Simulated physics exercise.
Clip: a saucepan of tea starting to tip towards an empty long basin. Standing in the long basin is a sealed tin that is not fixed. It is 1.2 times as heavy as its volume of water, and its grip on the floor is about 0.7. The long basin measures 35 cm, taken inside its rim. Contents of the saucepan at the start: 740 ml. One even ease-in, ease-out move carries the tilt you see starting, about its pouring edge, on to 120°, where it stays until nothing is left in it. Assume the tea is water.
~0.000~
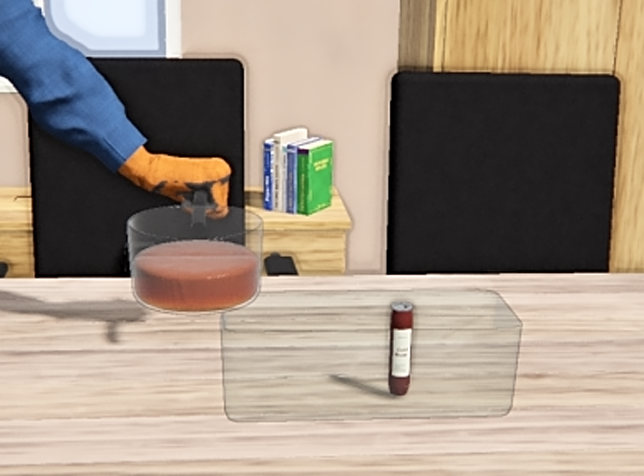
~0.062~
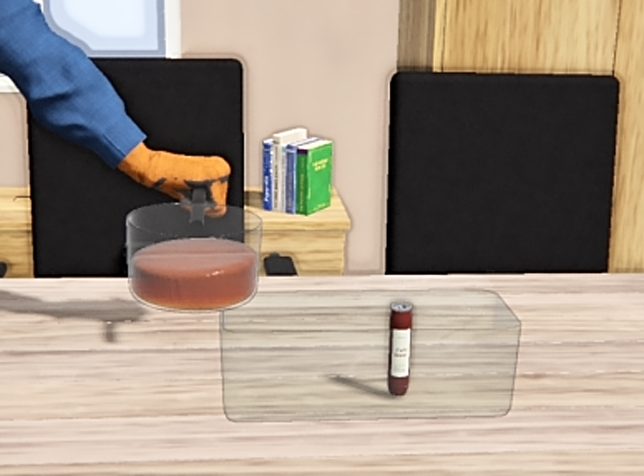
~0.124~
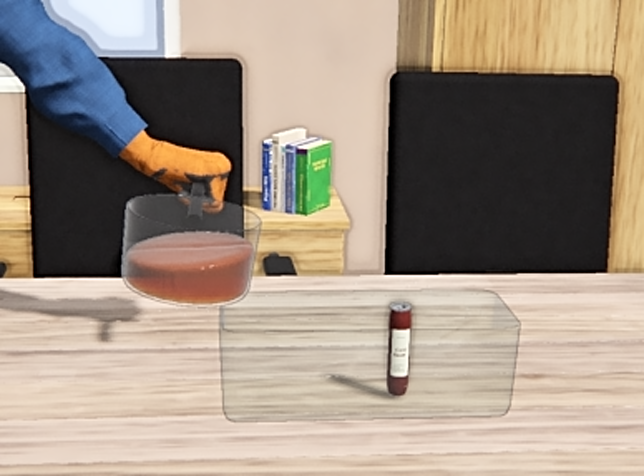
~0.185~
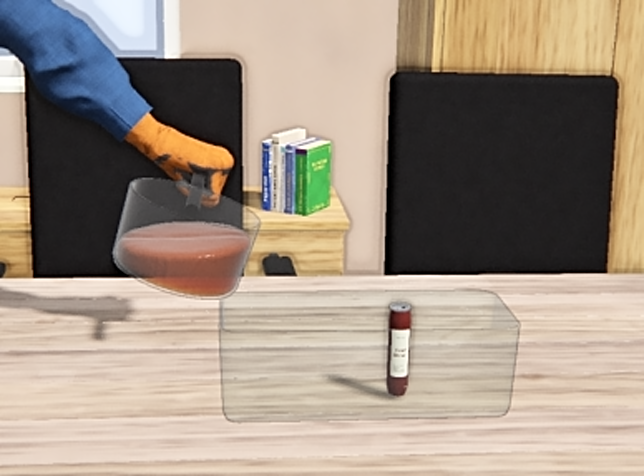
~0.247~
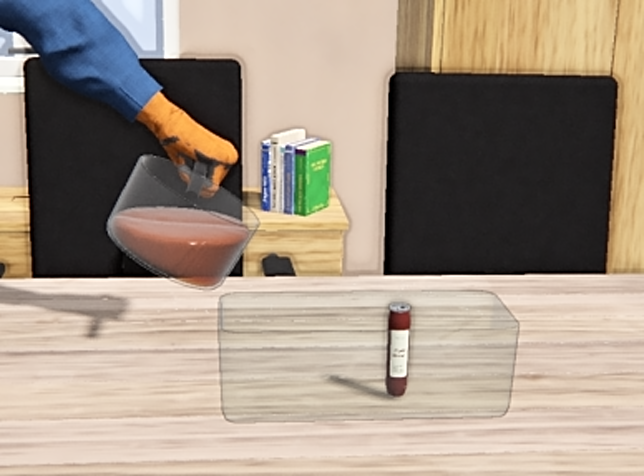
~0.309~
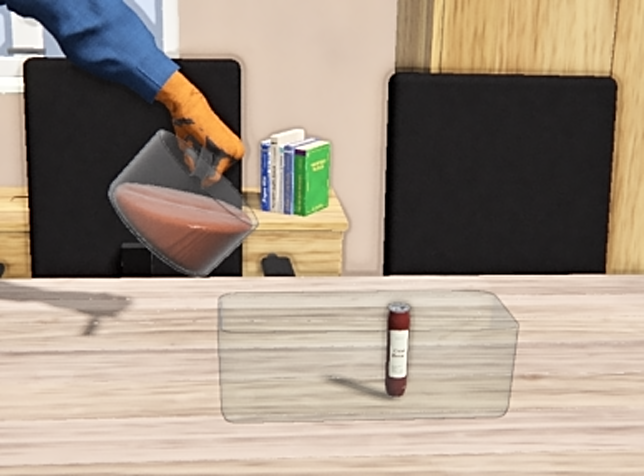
In a room with two black chairs, a wooden shelf of books and a pale wood-grain table, the view looks slightly down from across the tabletop. An orange-gloved hand in a blue sleeve holds a clear pan of reddish-brown liquid at left, beside a long transparent basin and a small dark-red labelled tin. The hand tilts the pan steadily rightward, its left side rising, while the camera stays essentially still.
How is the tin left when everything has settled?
The tin is lying toppled.
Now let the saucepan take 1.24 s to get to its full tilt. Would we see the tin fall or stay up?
It stays steady, then.
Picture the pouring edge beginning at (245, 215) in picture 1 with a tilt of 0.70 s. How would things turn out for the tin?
Result: Tin tipped over.
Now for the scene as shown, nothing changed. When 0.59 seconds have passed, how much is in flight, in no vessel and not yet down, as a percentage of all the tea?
I'd say close to 58 per cent.
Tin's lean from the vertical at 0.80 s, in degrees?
Looks like some 10 degrees from vertical upright.
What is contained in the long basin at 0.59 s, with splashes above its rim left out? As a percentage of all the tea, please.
Near 7 in a hundred.
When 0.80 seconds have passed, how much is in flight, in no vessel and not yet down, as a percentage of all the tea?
Some 10 % is up in the air.
After 0.59 s the tilt is 107° and 34 per cent is still to pour; the tin stands where it began.
After 0.80 s the tilt is 120° and 2 per cent is still to pour; the tin leans 9°.
After 1.01 s the tilt is 120° and 0 per cent is still to pour; the tin leans 17°.
After 1.25 s the tilt is 120° and 0 per cent is still to pour; the tin lies on its side.
In the end the tin lies on its side.
